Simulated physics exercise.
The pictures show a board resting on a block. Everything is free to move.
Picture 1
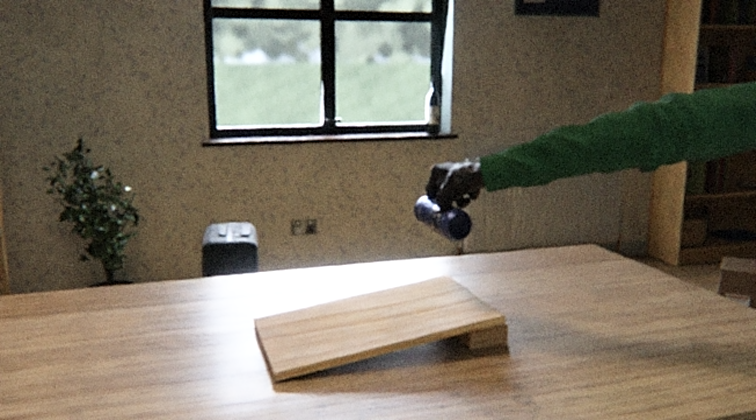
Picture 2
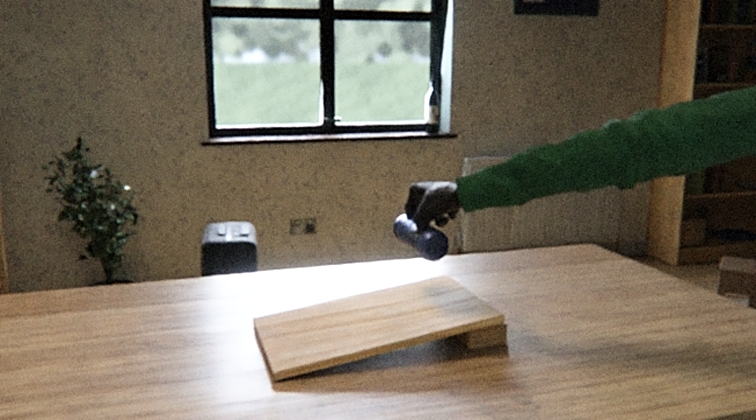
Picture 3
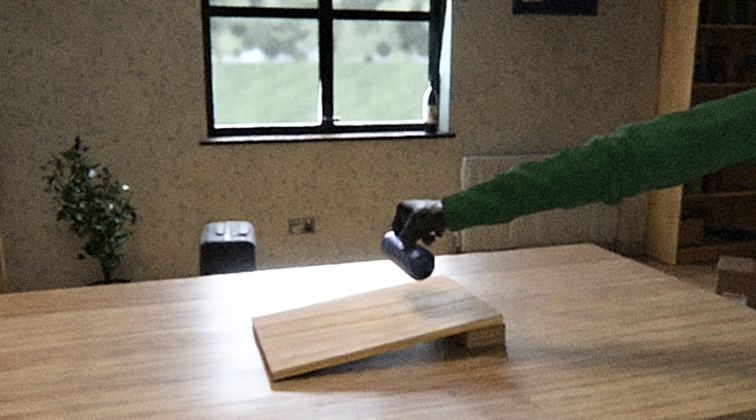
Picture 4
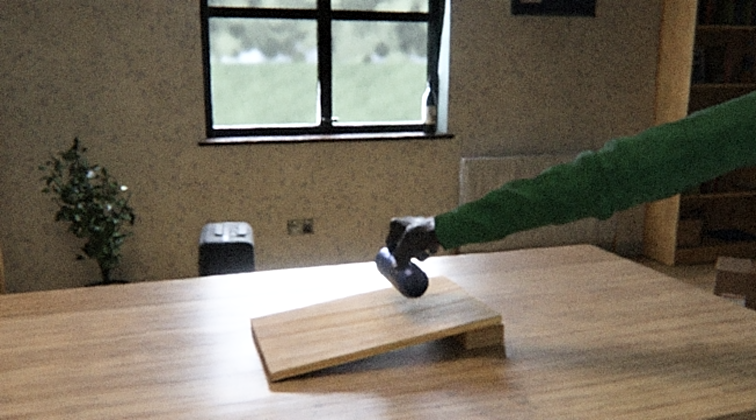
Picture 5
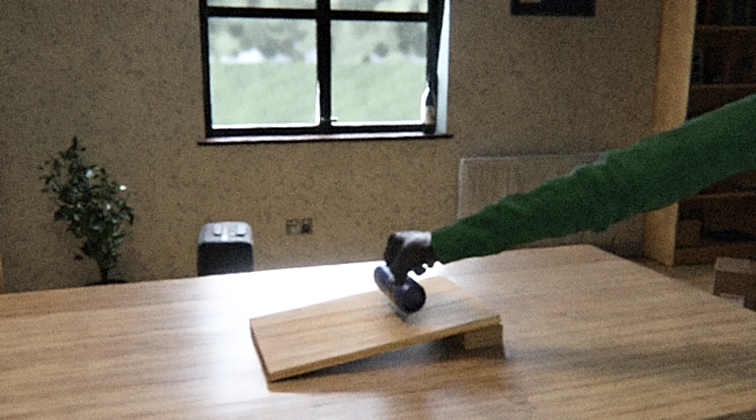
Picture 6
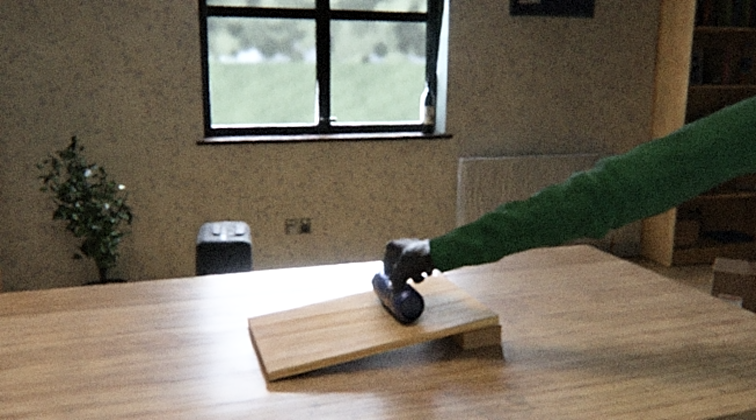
A green-sleeved arm with a dark hand reaches in from the right, holding a blue can above a wooden table, seen from slightly above in a room with a window. A pale board slopes down to the left from a small block, with a plant and a dark object behind. The hand moves left and lowers the can onto the board's upper part, while the view stays almost still.
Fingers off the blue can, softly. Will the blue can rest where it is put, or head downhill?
Outcome: The blue can slides or rolls down.
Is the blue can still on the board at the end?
It comes off the board.
Then, 1.00 s after the last picture, blue can now off the board.
Then, 1.90 s after the last picture, things are still on the move.
Then, 2.60 s after the last picture, as before.
By the end, off the board, blue can. The blue can runs down the board.
